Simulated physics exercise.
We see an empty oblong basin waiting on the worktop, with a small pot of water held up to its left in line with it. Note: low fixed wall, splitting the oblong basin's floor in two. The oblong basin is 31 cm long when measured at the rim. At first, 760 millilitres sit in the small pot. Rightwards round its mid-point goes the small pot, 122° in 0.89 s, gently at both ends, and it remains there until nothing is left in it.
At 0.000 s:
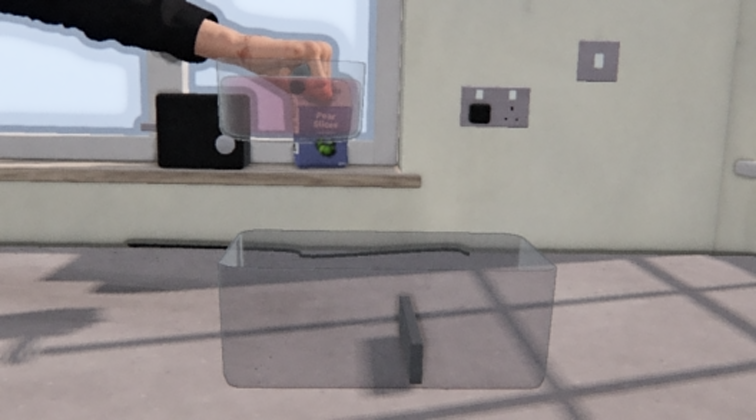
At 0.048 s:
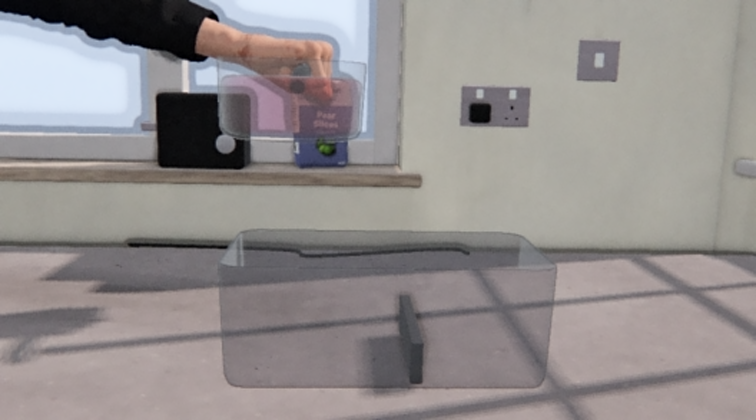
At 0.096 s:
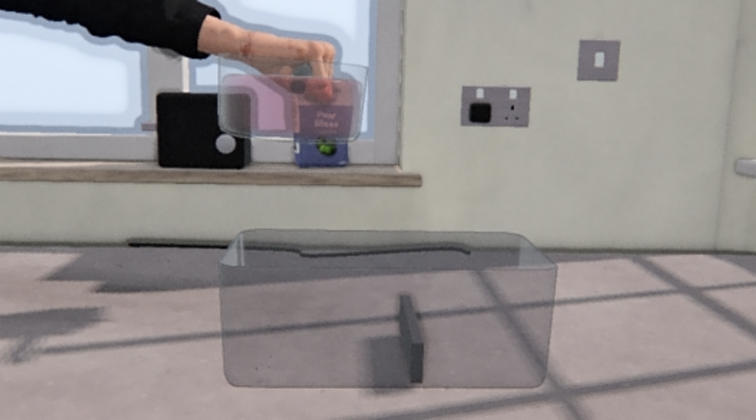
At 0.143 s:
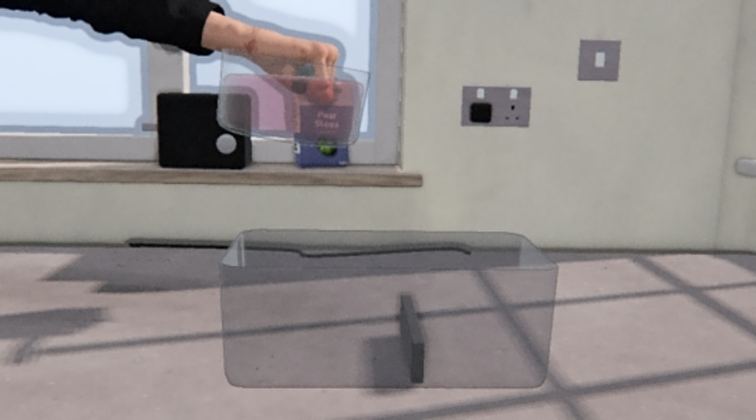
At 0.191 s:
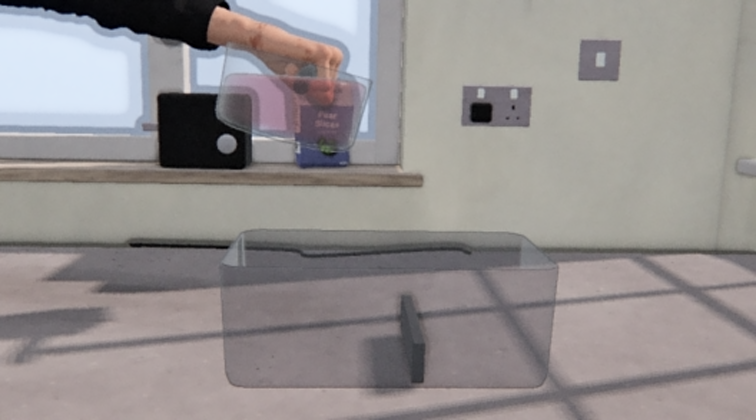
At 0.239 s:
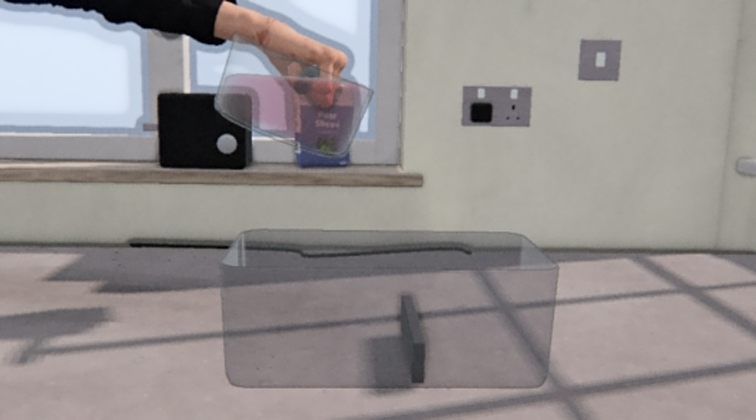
A hand in a dark sleeve held a small clear pot of water above an empty see-through basin with a low dividing wall, then slowly tilted the pot rightwards, its right rim dipping.
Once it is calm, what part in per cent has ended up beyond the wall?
About 56 per cent ends up there.
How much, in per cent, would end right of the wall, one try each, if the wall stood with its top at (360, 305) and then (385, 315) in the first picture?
One try each: Around 80 percent and then around 70 percent.
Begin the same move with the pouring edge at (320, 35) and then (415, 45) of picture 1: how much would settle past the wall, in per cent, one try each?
20 then 70 %.
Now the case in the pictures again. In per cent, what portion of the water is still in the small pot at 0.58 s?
I'd put it near 32 percent.
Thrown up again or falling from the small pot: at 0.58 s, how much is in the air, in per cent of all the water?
Near 44 in a hundred.
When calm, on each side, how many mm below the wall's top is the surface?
I'd say some 28 mm on the left and some 18 mm on the right.
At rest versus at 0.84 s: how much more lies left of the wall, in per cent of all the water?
Change: Approx. 7 %.
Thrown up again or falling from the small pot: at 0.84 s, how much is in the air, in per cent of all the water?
I'd put it at about 6 per cent of the liquid.
After 0.58 s the tilt is 90° and 32 per cent is still to pour, 3 is left of the wall and 21 right of it.
After 0.84 s the tilt is 121° and 2 per cent is still to pour, 36 is left of the wall and 55 right of it.
After 1.10 s the tilt is 122° and 0 per cent is still to pour, 43 is left of the wall and 55 right of it.
After 1.39 s the tilt is 122° and 0 per cent is still to pour, 43 is left of the wall and 56 right of it.
In the end 43 per cent lies left of the wall, 56 right of it and 1 outside.
